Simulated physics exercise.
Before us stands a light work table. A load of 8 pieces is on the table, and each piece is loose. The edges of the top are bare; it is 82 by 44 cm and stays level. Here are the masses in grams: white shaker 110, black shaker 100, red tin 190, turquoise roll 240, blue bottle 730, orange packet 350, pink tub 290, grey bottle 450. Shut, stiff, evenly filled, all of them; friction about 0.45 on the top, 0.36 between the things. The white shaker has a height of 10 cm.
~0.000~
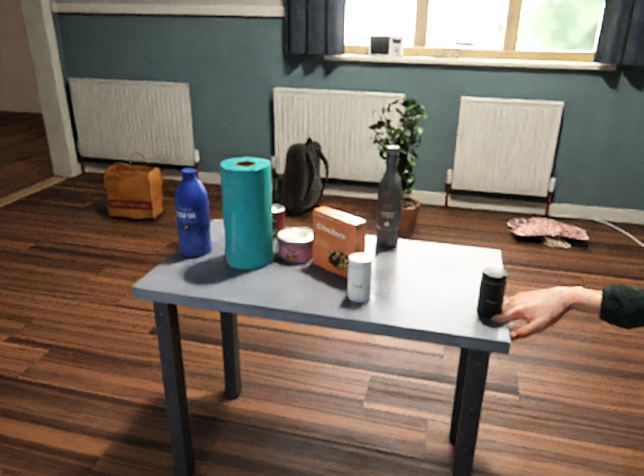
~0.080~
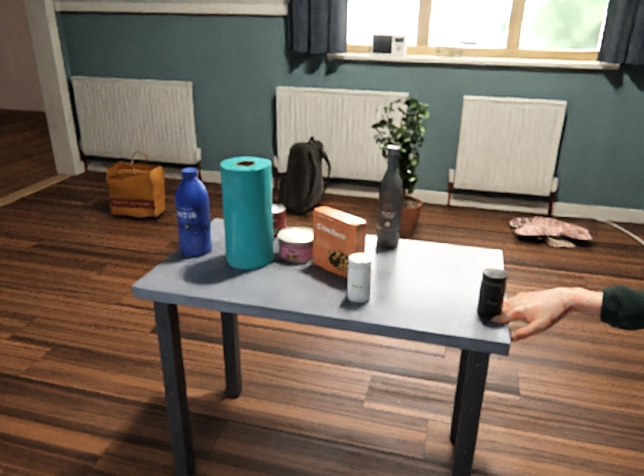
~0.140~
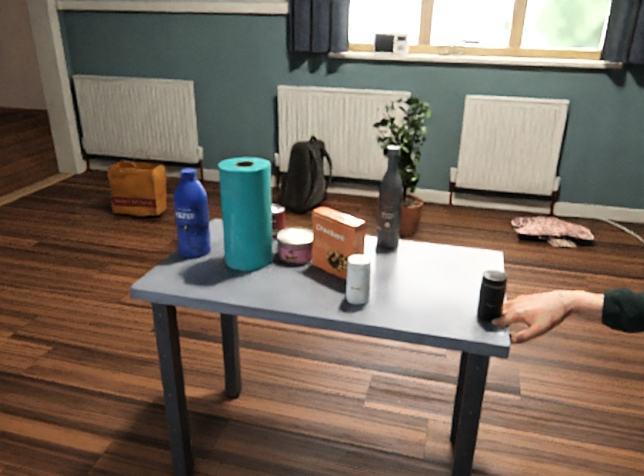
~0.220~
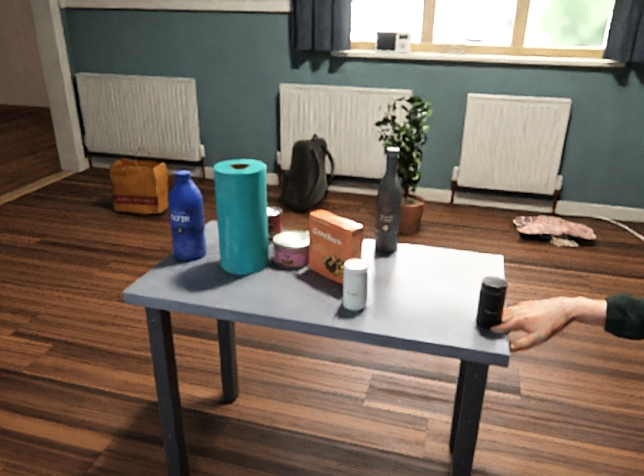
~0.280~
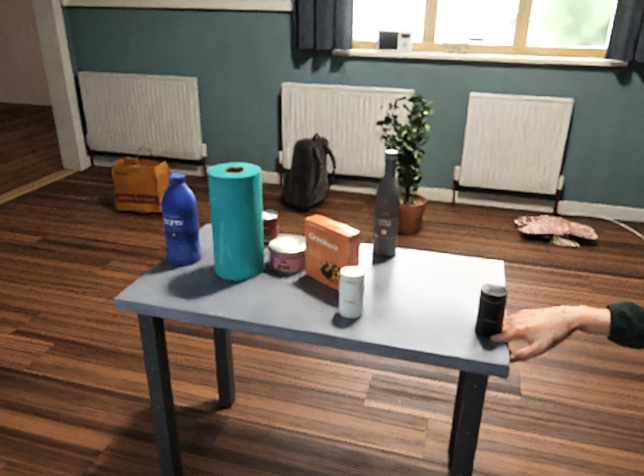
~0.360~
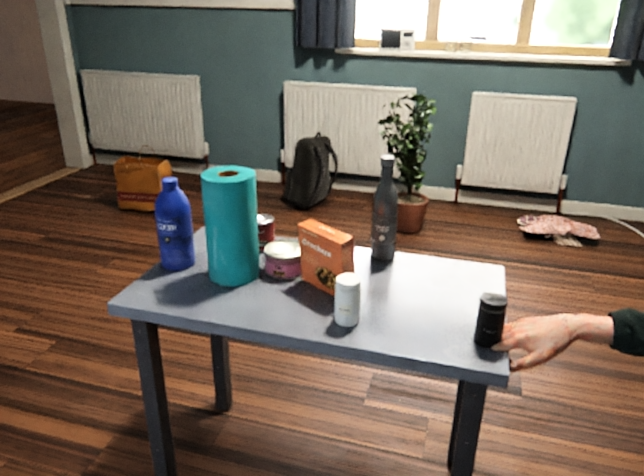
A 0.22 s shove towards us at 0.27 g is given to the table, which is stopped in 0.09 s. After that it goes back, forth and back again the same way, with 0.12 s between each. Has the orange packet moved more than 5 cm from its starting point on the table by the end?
Yes, it has moved.
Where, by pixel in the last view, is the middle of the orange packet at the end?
It finishes at roughly (306, 277).
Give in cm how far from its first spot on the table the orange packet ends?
Around 12 centimetres.
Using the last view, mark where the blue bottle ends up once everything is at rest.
I'd put it at around (167, 262).
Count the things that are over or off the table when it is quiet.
4.
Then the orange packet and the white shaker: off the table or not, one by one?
Once it settles, the orange packet keeps within bounds; as for the white shaker, it has gone out of bounds.
After 0.66 s, table shifted 5 cm; orange packet on its side near (300, 288); grey bottle on its side; white shaker 5° off upright.
After 0.86 s, white shaker now off the table; orange packet on its side near (306, 277); grey bottle on its side.
After 1.16 s, table shifted 8 cm; orange packet on its side near (296, 293); grey bottle on its side.
After 1.56 s, table shifted 3 cm; orange packet on its side near (301, 285); blue bottle on its side; grey bottle on its side.
In the end (2.6 s), off the table, white shaker; toppled on the table, blue bottle, orange packet and grey bottle; the other 4 under 5 cm from the start. In the last view, orange packet near (306, 277).
